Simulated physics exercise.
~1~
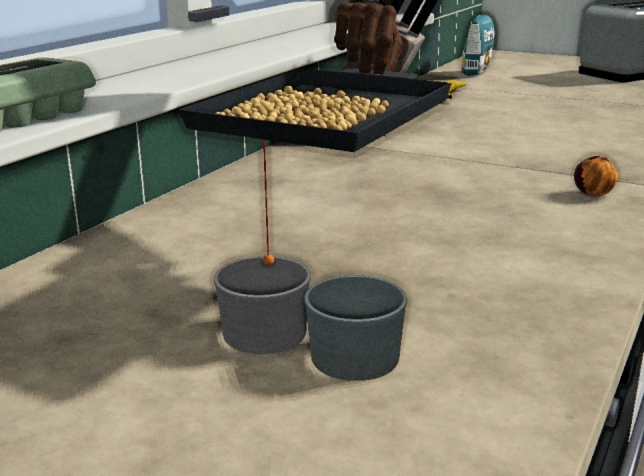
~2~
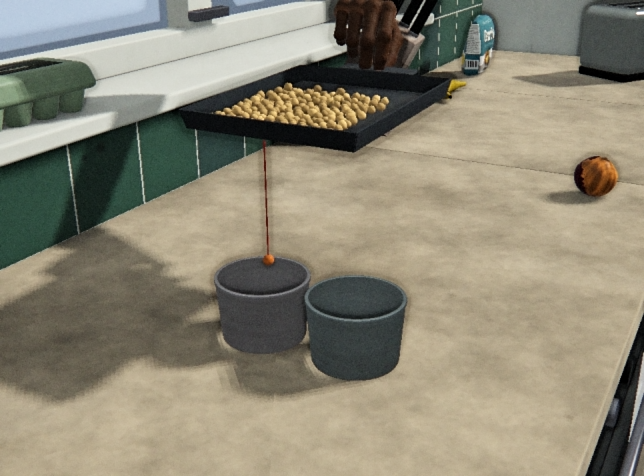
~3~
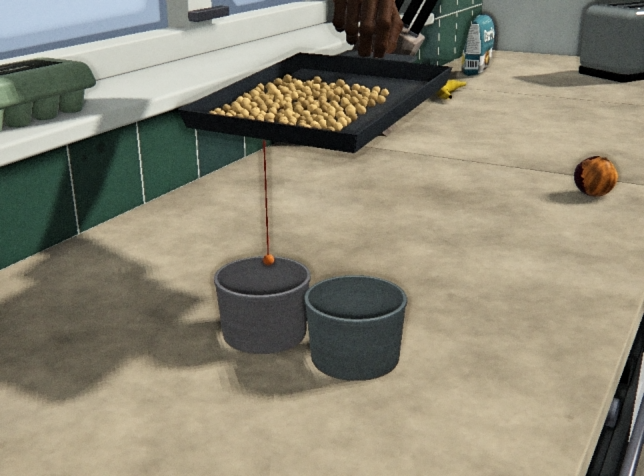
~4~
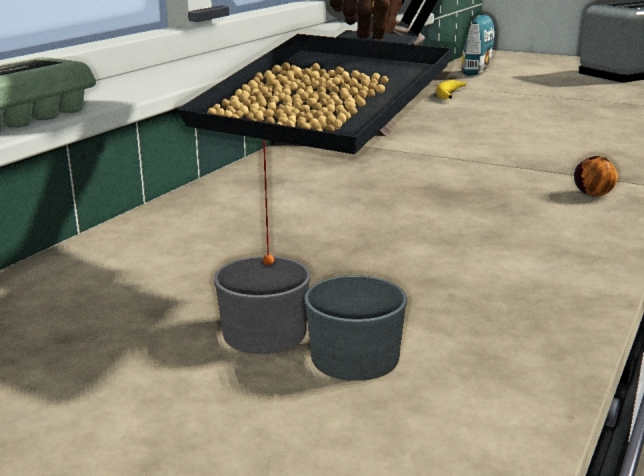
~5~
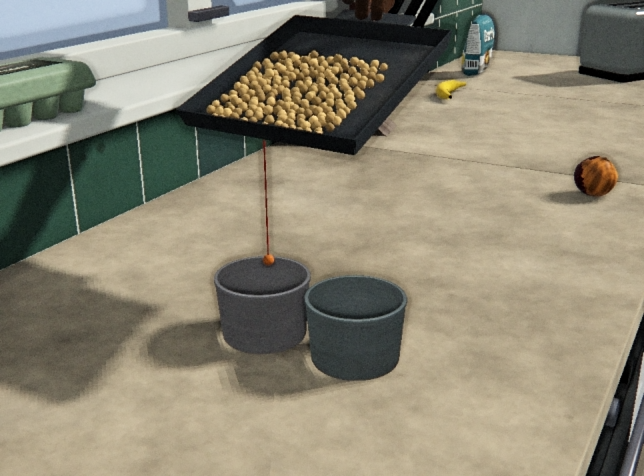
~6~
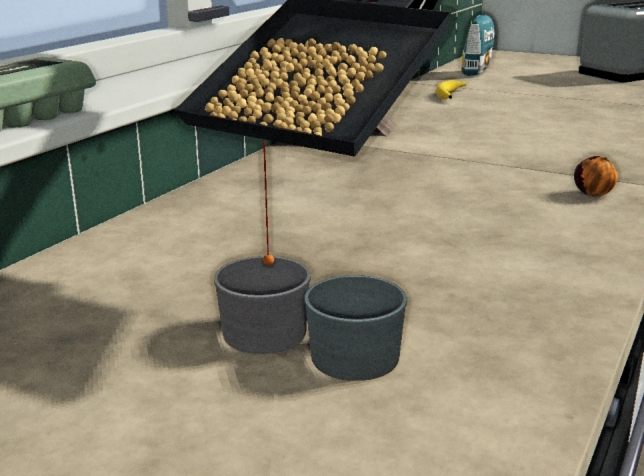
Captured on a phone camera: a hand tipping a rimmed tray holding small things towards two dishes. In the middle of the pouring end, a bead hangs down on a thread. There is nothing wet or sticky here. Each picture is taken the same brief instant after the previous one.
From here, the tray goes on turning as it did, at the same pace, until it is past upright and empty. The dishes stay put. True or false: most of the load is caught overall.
False - less than half is caught.
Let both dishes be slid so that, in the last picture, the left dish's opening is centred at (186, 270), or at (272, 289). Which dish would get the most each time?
First place: The rightmost one; second place: The leftmost one.
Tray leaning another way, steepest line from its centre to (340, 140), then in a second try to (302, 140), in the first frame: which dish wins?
Tilt 1: Right-side dish. Tilt 2: Right-side dish.
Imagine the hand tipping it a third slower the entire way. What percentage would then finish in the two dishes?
Around 20 in every hundred.
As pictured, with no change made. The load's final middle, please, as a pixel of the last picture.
Roughly pixel (241, 369).
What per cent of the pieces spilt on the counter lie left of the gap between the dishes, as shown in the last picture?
Close to 90 in a hundred.
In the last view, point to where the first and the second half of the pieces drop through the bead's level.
Around (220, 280), followed by around (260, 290).
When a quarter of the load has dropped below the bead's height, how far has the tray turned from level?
Roughly 120 degrees from level.
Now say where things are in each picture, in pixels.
The first picture shows corners of the pouring end at (186, 109) and (354, 131), level; middle of the load at (297, 113), dried chickpeas; left dish at (238, 318); right dish at (333, 343); bead on its thread at (268, 260).
The second picture shows corners of the pouring end at (185, 109) and (354, 131), level; middle of the load at (297, 111).
The third picture shows corners of the pouring end at (185, 108) and (354, 132), tipped barely, lowest at the right corner; middle of the load at (297, 106).
The fourth picture shows corners of the pouring end at (184, 108) and (353, 134), tipped a little, lowest at the right corner; middle of the load at (296, 99).
The fifth picture shows corners of the pouring end at (183, 108) and (353, 136), tipped clearly, lowest at the right corner; middle of the load at (295, 92).
The sixth picture shows corners of the pouring end at (181, 108) and (352, 138), tipped clearly, lowest at the right corner; middle of the load at (293, 86); left dish at (238, 318); right dish at (333, 343).
Soon, tray tipped steeply; all on the tray.
A while on, tray tipped past a quarter turn; most on the tray; a stray few outside both; about a quarter in the air.
Towards the end, tray tipped past a quarter turn; a small part in the right dish; a small part in the left dish; most outside both.
Finally, tray tipped past a quarter turn; a small part in the right dish; a small part in the left dish; most outside both.
